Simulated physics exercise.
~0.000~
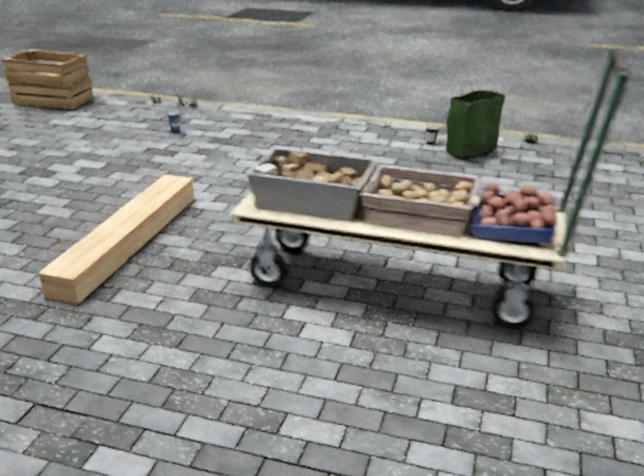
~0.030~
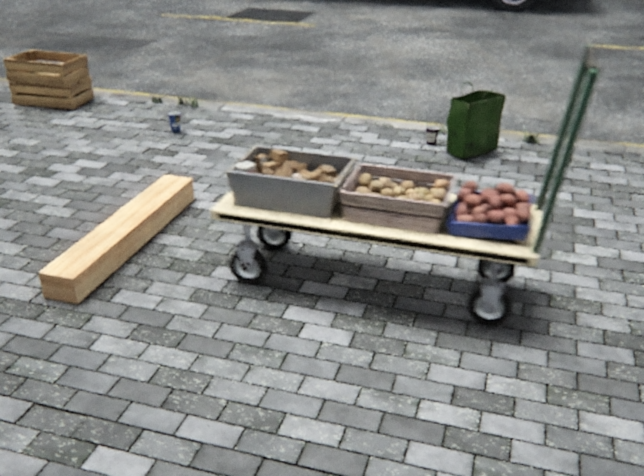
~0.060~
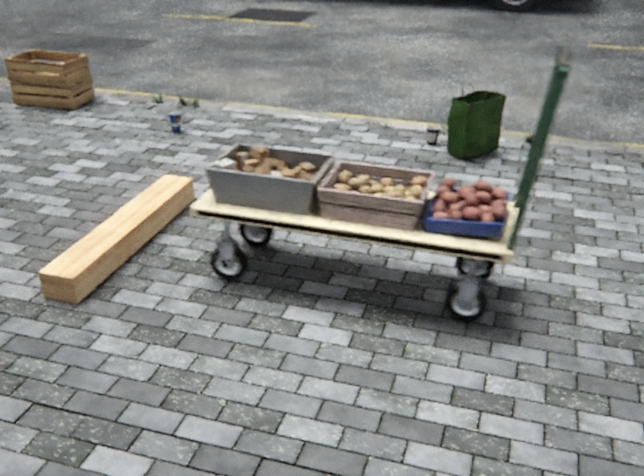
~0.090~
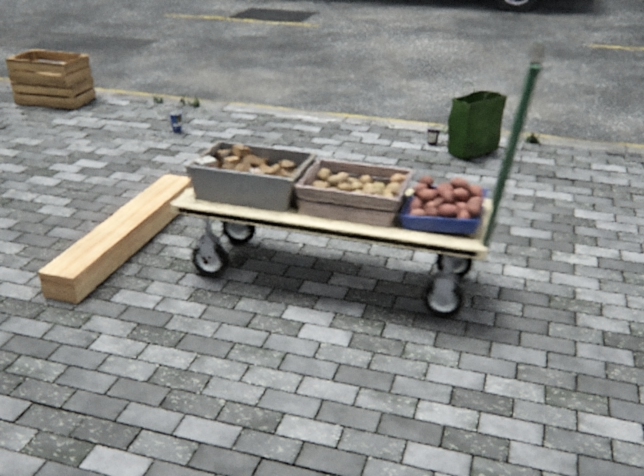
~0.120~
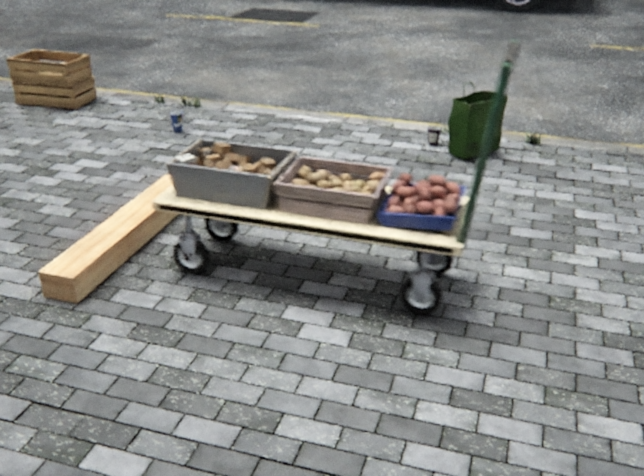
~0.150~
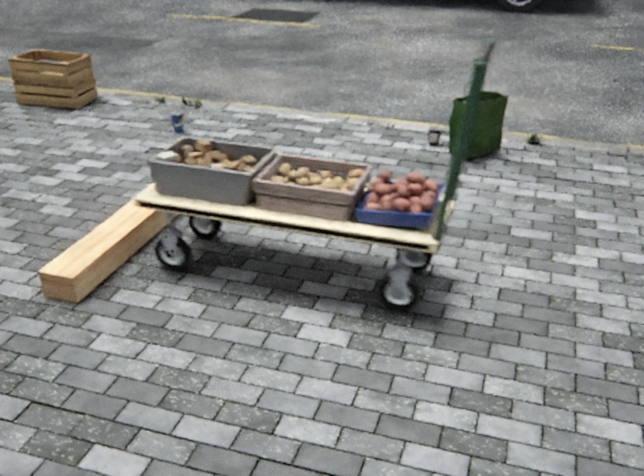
On a paved area beside a road, a flatbed trolley carrying a grey container, a wooden container and a blue container of red potatoes rolls left toward a wooden beam, its front edge passing over the beam's far end.
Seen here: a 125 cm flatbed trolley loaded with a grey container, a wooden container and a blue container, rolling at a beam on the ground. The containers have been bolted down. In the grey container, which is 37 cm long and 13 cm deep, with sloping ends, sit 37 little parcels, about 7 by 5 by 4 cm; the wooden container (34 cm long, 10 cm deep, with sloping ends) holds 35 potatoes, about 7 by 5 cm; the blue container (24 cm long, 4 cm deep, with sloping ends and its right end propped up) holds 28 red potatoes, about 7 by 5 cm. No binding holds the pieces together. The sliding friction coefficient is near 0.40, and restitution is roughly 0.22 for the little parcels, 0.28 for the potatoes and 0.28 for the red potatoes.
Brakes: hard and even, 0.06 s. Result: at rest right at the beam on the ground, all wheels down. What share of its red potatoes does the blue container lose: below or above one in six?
Most likely the loss is bigger than a sixth of the load.
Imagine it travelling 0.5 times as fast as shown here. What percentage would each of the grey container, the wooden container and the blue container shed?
Then the grey container sheds 0 per cent, the wooden container 0 per cent, and the blue container 10 per cent.
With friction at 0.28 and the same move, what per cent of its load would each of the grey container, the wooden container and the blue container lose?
Grey container 10%, wooden container 0%, blue container 20%.
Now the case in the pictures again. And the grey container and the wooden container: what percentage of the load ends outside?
Grey container 5, wooden container 5 per cent.
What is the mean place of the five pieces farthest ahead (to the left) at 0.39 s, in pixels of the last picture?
Centre: Approx. (140, 149) px.
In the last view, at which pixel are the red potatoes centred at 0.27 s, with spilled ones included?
Roughly at (350, 184).
After 0.17 s, the brake bites.
After 0.27 s, grey container 37 in, 0 out, wooden container 35 in, 0 out and blue container 27 in, 1 out.
After 0.39 s, grey container 37 in, 0 out, wooden container 35 in, 0 out and blue container 21 in, 7 out.
After 0.62 s, grey container 35 in, 2 out, wooden container 34 in, 1 out and blue container 19 in, 9 out.
Outcome (at 1.13 s), grey container 35 in, 2 out, wooden container 34 in, 1 out and blue container 18 in, 10 out. Asked share, 10 of 28, 36 per cent.
